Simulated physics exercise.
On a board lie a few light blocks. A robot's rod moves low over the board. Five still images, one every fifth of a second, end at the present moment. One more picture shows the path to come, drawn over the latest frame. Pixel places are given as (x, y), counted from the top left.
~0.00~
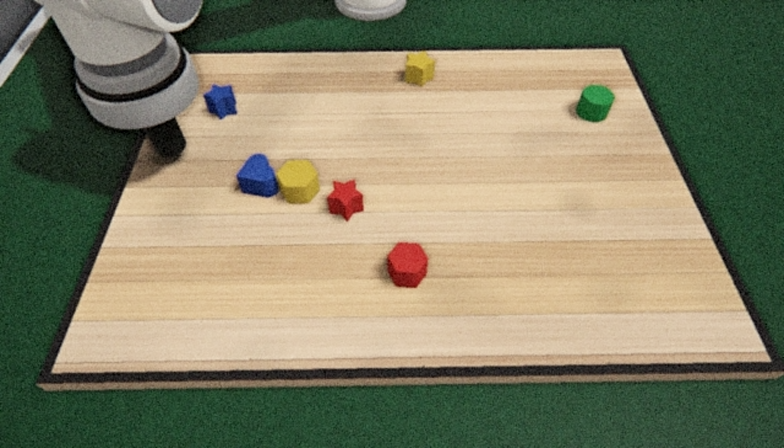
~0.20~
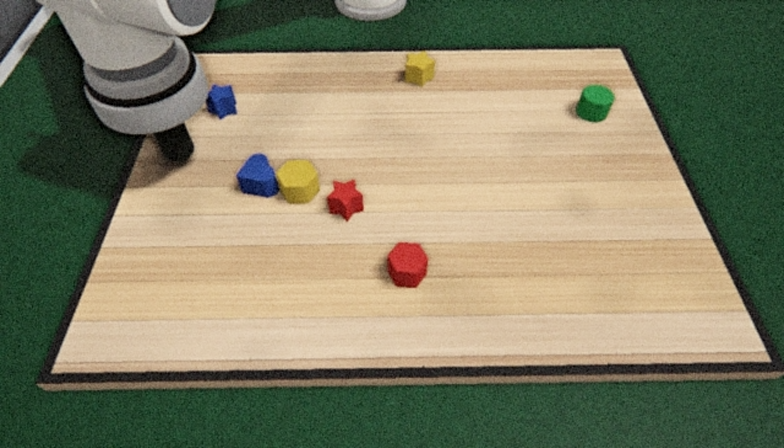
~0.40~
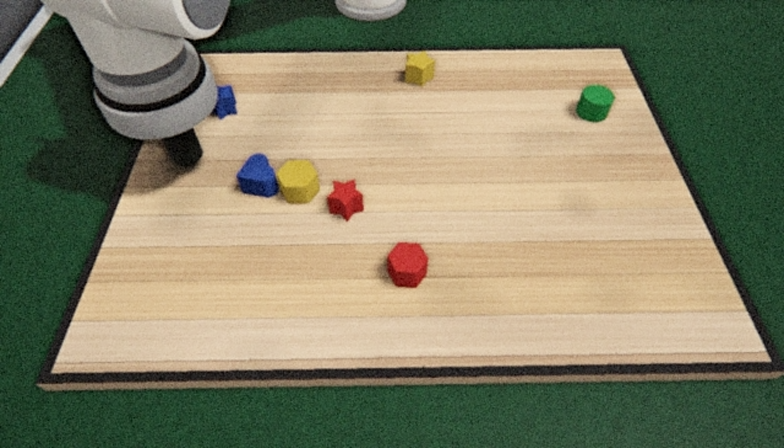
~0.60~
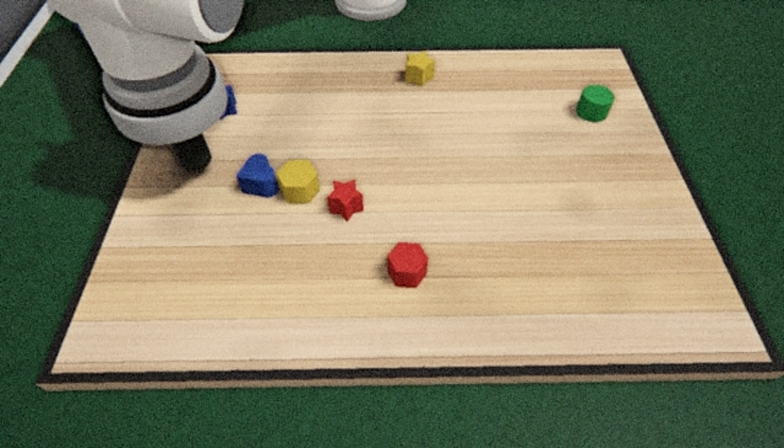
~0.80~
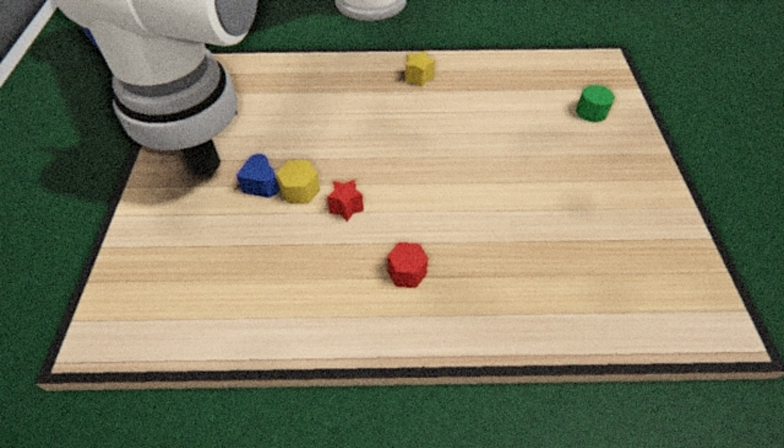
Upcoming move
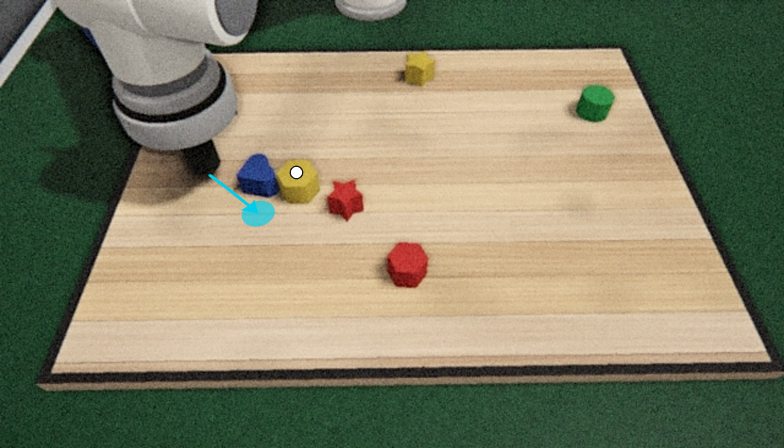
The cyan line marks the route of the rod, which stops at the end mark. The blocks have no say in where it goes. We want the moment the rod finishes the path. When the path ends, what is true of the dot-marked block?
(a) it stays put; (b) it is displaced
The answer is b.
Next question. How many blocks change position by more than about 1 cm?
Count: Two.
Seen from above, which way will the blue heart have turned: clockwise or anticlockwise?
From above, it turns counterclockwise.
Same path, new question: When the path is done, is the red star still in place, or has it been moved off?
By the last moment, the red star will still be in its place.
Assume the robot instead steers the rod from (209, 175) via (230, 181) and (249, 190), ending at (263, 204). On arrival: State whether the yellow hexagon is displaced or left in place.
It travels a centimetre or more.
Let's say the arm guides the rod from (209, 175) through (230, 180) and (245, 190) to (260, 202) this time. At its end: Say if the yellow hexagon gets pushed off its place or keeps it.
By the time the path is finished, it has moved at least a centimetre.
Drawn move, from (209, 175) to (258, 213); the dot is on the yellow hexagon.
What follows on the original path. Halfway along, rod (230, 183); blue heart (260, 169), turned 15° anticlockwise; yellow hexagon (300, 172).
At the end, rod (255, 203); blue heart (270, 172), turned 70° anticlockwise; yellow hexagon (308, 169), turned 35° clockwise; red star still.
